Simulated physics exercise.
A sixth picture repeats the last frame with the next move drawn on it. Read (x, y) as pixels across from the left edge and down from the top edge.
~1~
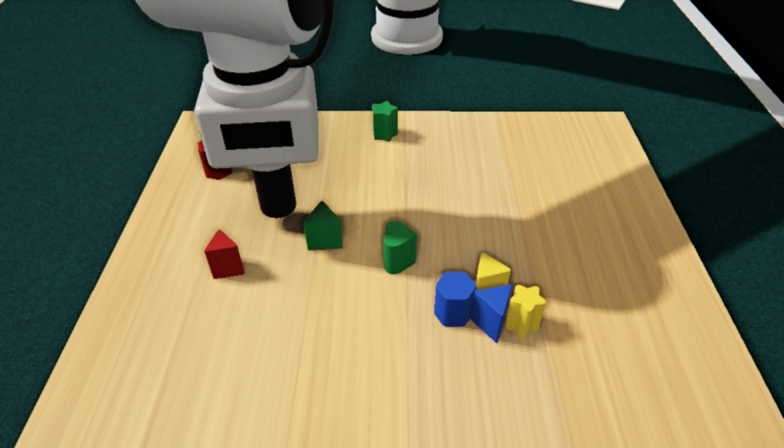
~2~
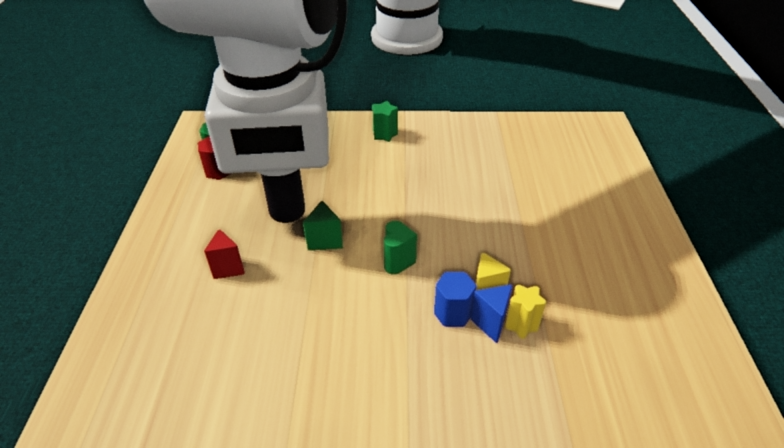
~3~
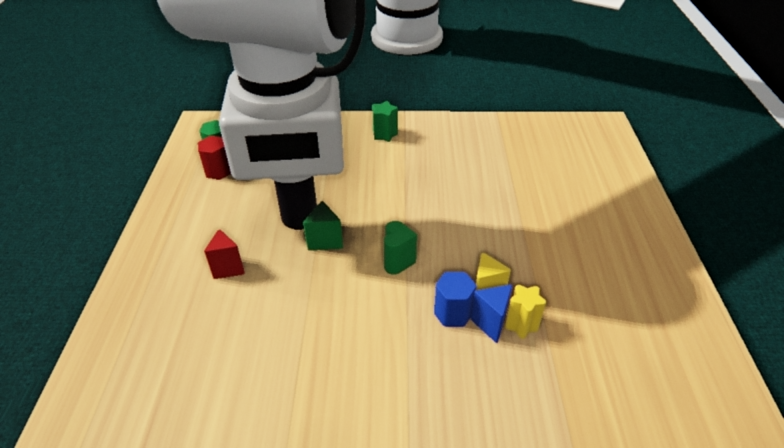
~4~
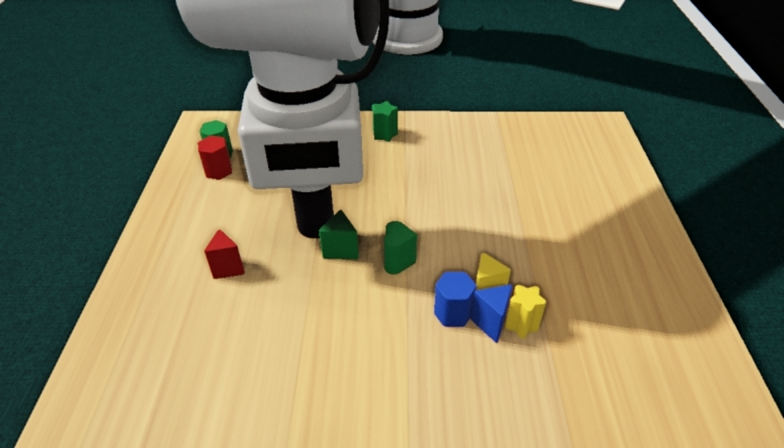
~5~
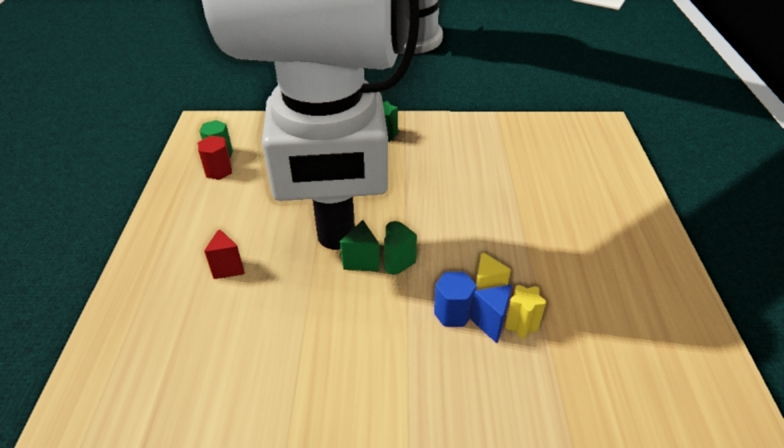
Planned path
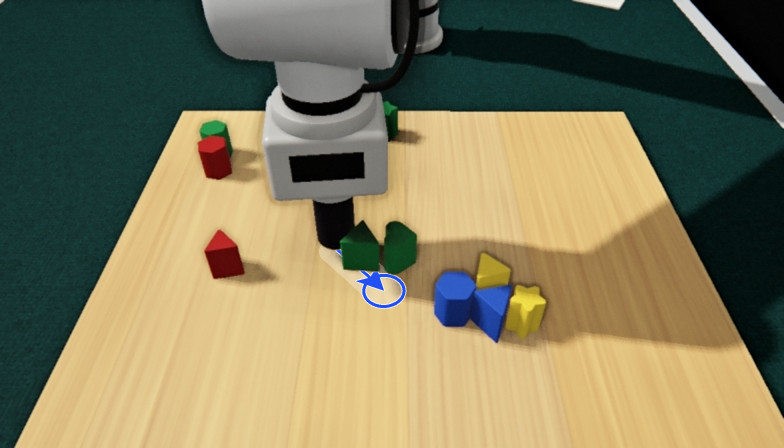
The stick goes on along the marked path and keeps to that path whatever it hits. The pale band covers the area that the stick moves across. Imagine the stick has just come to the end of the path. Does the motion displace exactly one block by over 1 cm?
Yes
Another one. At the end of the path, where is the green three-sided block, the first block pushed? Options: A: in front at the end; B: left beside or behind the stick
A: In front at the end.
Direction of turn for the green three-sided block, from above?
Spins counterclockwise.
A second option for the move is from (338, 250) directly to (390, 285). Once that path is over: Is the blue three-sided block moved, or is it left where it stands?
Still in place.
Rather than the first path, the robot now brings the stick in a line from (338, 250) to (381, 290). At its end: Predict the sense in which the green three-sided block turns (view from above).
Looking down on the board, it turns counter-clockwise.
Drawn move, straight from (338, 250) to (384, 291).
The first path, step by step. Halfway along, stick (360, 258); green three-sided block (387, 254); green heart-shaped block (402, 233), turned 20° anticlockwise.
At the end, stick (384, 278); green three-sided block (416, 273), turned 25° anticlockwise; green heart-shaped block (403, 233), turned 25° anticlockwise; blue six-sided block still.
